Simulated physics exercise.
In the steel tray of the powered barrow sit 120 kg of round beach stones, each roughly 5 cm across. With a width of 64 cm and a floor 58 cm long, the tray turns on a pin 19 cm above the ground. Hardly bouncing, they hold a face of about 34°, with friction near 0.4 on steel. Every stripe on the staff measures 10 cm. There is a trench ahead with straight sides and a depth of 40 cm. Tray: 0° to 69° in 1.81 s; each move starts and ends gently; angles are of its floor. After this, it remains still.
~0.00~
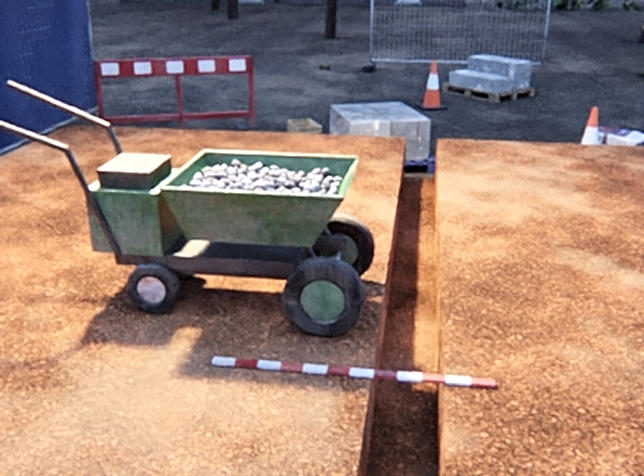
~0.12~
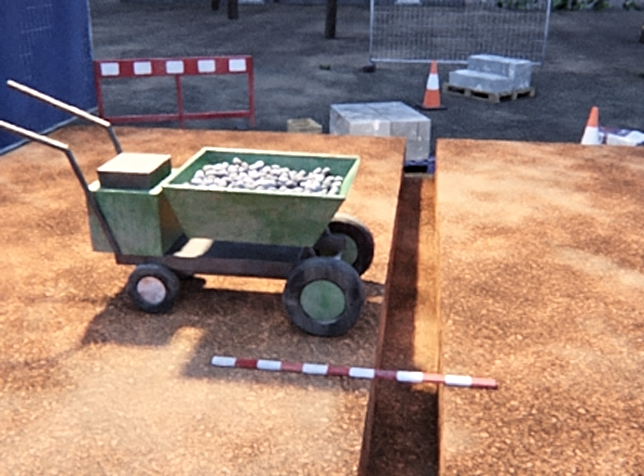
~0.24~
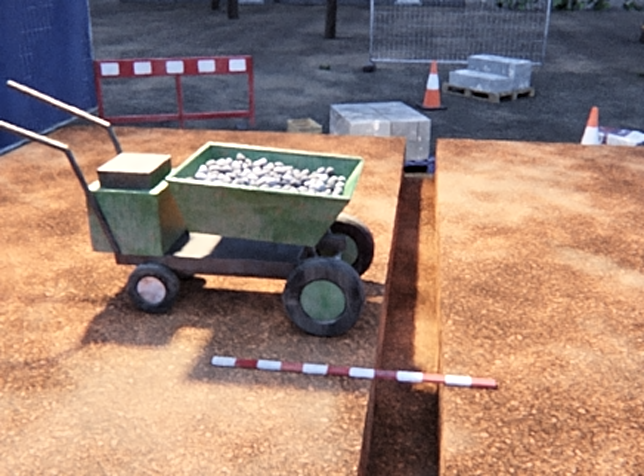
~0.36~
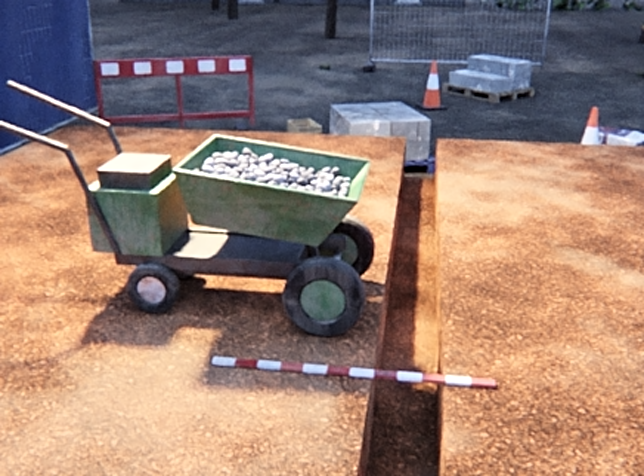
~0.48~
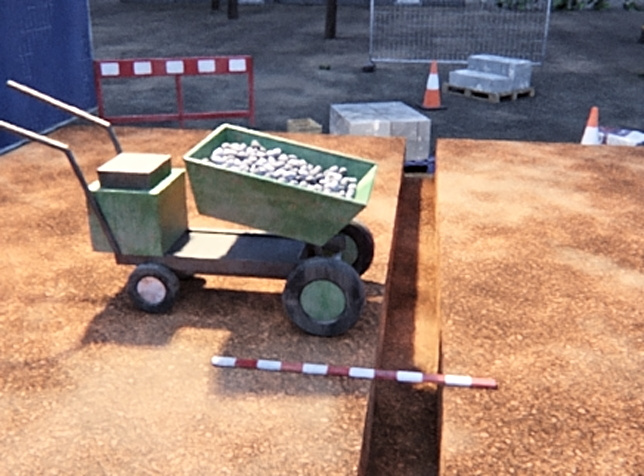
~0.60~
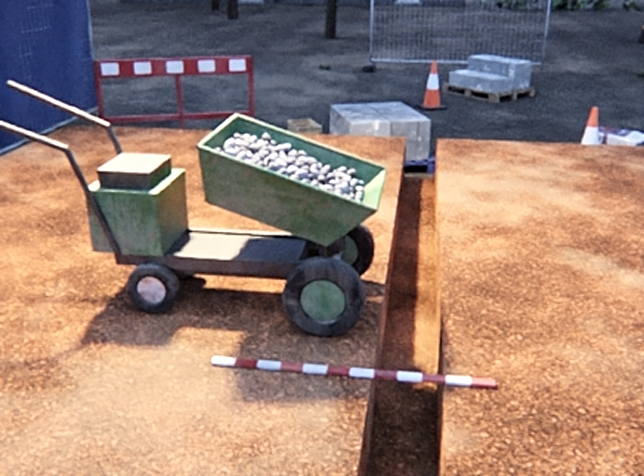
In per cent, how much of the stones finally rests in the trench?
Roughly 32 per cent of them.
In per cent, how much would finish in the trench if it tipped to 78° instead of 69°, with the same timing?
Some 20% would finish there.
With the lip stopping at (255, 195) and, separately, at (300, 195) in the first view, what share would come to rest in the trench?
Close to 90 percent in the first case, 75 percent in the second.
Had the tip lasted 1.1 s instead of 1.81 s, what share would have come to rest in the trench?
In that case some 25 per cent.
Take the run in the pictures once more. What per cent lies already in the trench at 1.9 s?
Around 0 per cent of it.
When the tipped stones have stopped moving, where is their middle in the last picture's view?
Middle at around (475, 312), I'd say.
After 1.4 s the floor is at 58°; 98 % in the tray, 1 % in the trench, 1 % past the trench; the foremost stones are at (452, 260).
After 1.9 s the floor is at 69°; 48 % in the tray, 1 % in the trench, 51 % past the trench; the foremost stones are at (580, 339).
After 2.3 s the floor is at 69°; 27 % in the tray, 5 % in the trench, 69 % past the trench; the foremost stones are at (642, 335).
After 4.2 s the floor is at 69°; 0 % in the tray, 32 % in the trench, 68 % past the trench; the foremost stones are past the picture's edge.
